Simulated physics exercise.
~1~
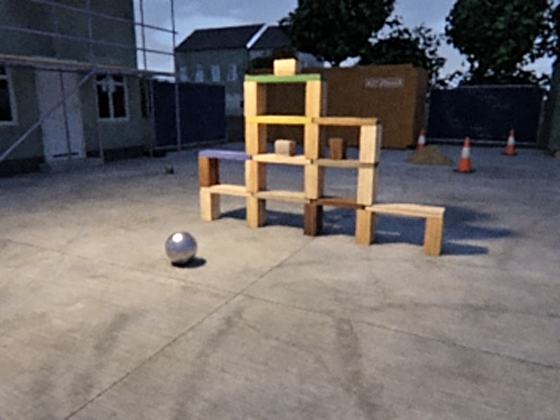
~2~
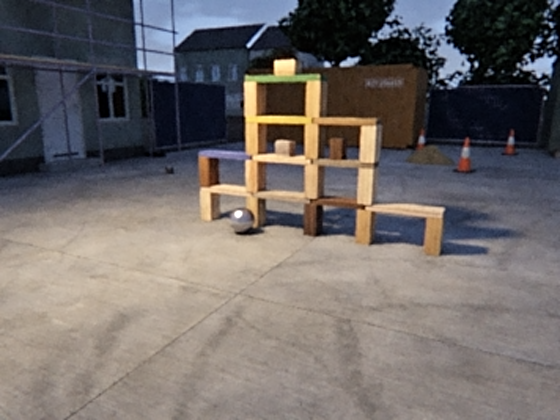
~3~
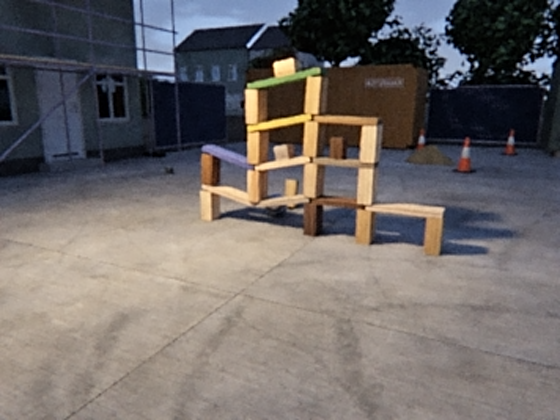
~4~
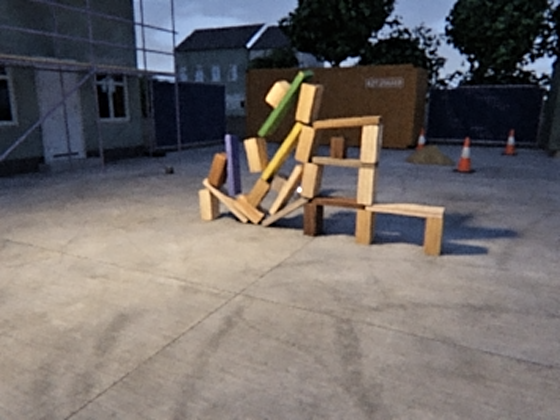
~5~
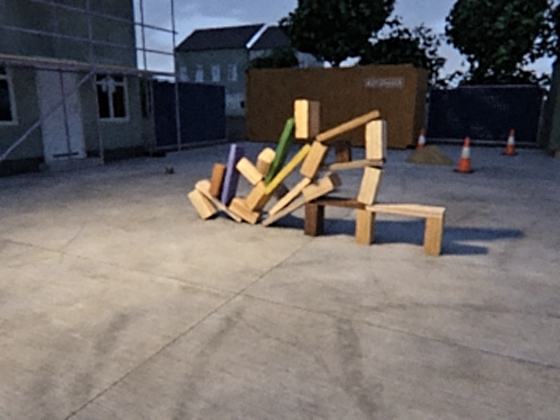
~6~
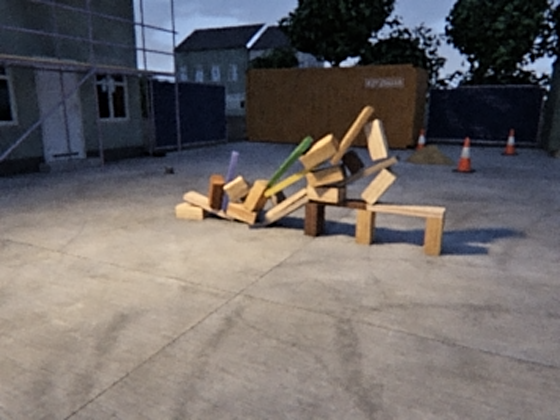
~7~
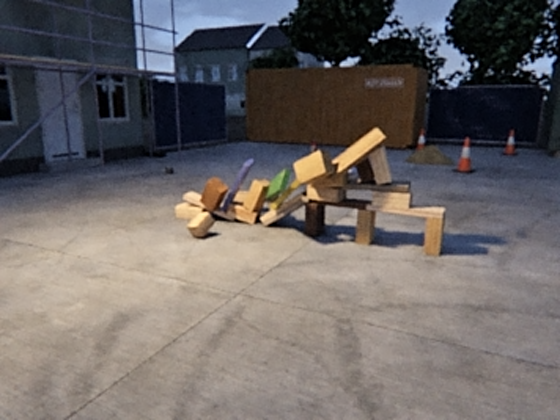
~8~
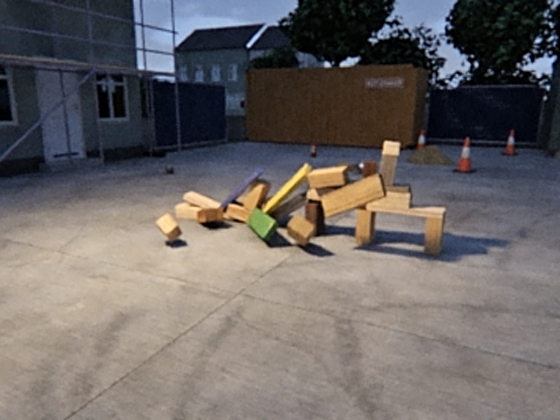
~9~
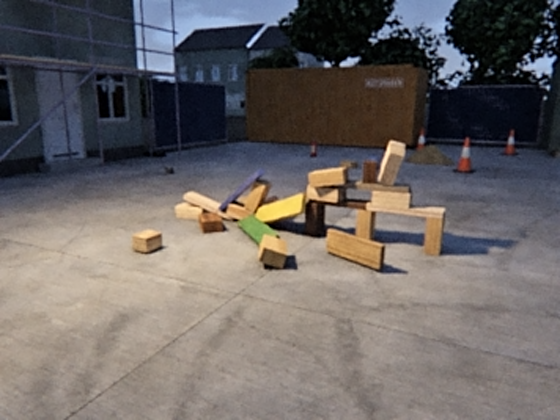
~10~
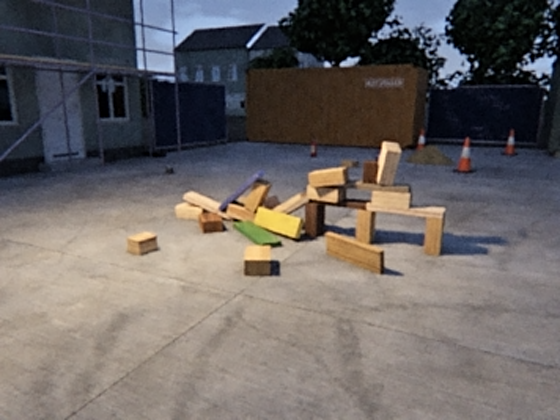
A shiny steel ball rolls rightward across a paved yard at dusk, toward a stepped tower of loose wooden blocks and planks seen from a fixed view in front. A green plank caps the tower, with a yellow one beneath and a blue one at the left; scaffolding, a large brown container and traffic cones stand behind. The ball strikes the lower left, and that side sags. Green, yellow and blue planks tilt and tumble, and the upper right follows. At the end the green plank lies flat before the heap, while the low right-hand span still stands.
